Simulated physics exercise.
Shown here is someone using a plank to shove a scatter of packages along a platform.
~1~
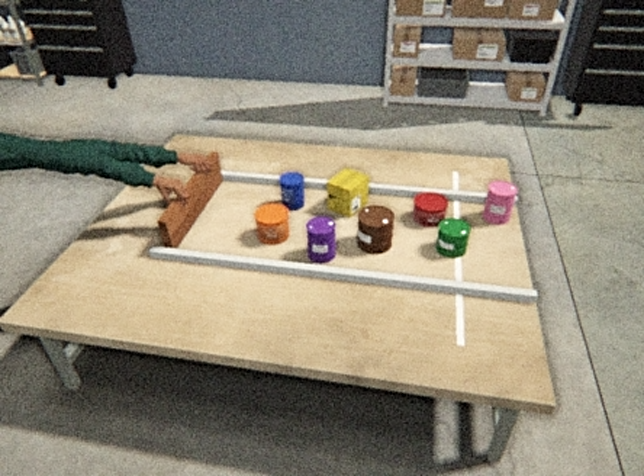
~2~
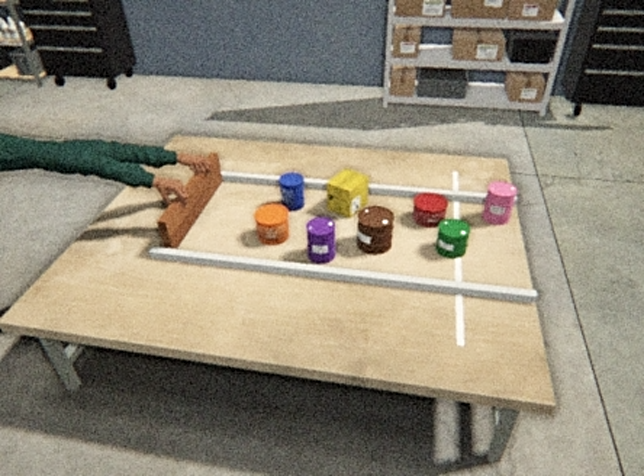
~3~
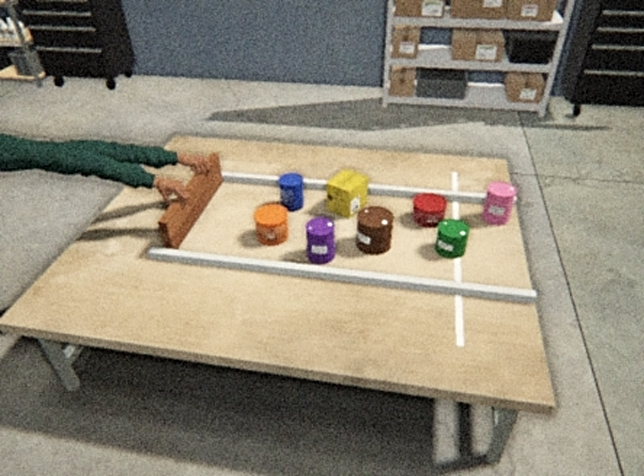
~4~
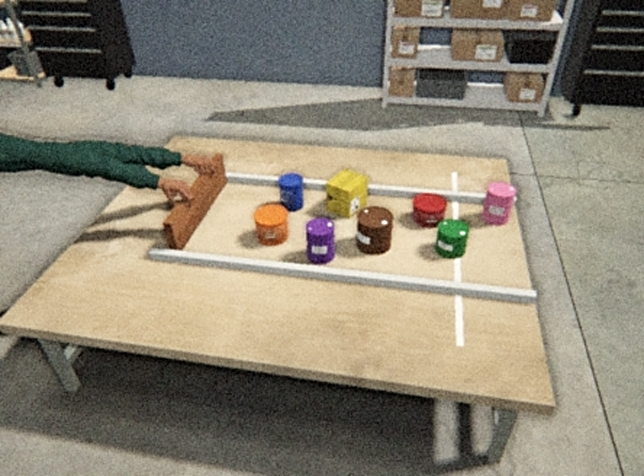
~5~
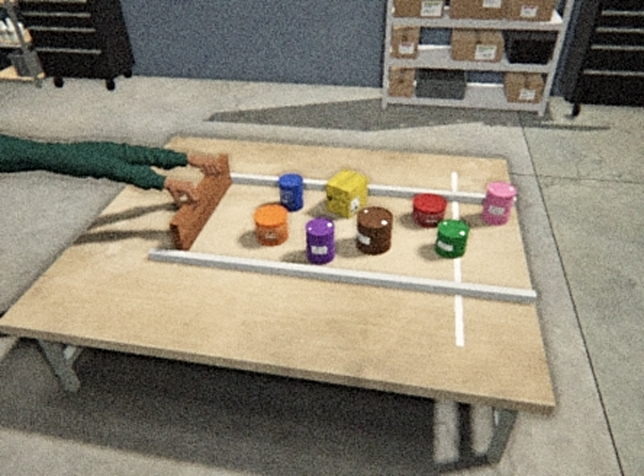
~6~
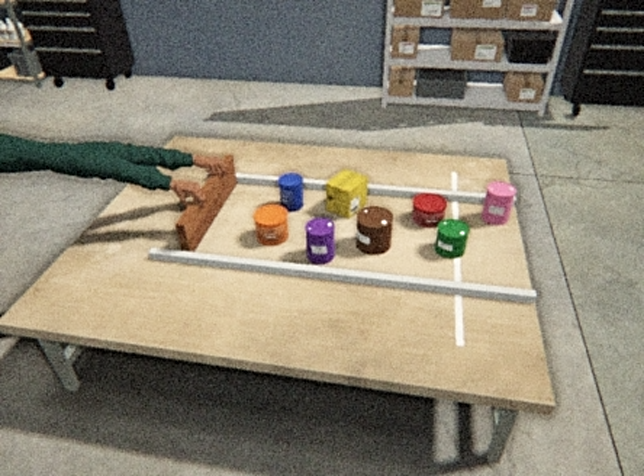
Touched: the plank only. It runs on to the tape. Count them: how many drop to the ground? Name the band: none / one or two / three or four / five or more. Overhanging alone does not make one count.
Honestly, the ones lost over the side add up to one, maybe two.
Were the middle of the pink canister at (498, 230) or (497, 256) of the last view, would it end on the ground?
Taking the two places in order, it ends up down and then is safe.
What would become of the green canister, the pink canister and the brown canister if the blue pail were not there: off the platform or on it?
Outcome: The green canister goes off, the pink canister goes off, the brown canister holds its spot.
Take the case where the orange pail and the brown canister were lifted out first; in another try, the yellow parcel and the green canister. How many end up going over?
First try 0, second try 0.
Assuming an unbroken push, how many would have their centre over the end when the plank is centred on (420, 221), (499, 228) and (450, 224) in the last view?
Result per place: 0; 4; 1.
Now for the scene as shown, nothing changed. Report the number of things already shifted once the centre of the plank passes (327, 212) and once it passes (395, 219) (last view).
First 5, then 7.
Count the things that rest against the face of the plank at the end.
That number would be 4.
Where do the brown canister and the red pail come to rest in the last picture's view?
Brown canister: About (517, 245); red pail: About (503, 227).
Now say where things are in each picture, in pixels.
Pink canister (499, 203); green canister (453, 238); red pail (430, 210); plank (194, 199); tape (458, 240), in the first frame.
Green canister (453, 239); orange pail (272, 225), in the second frame.
Red pail (429, 210); yellow parcel (347, 194), in the third frame.
Pink canister (498, 204); purple canister (320, 241), in the fourth frame.
Green canister (452, 239); plank (204, 201), in the fifth frame.
Pink canister (498, 203); green canister (452, 239); red pail (429, 210); plank (210, 201); tape (456, 240), in the sixth frame.
Soon after, none off yet; pink canister at rest near (498, 203); green canister at rest near (452, 239); red pail at rest near (429, 210).
Then, none off yet; pink canister at rest near (498, 203); green canister moving near (454, 239); red pail moved a little near (434, 211).
At rest, the number that fall off is one or two; fallen, green canister.
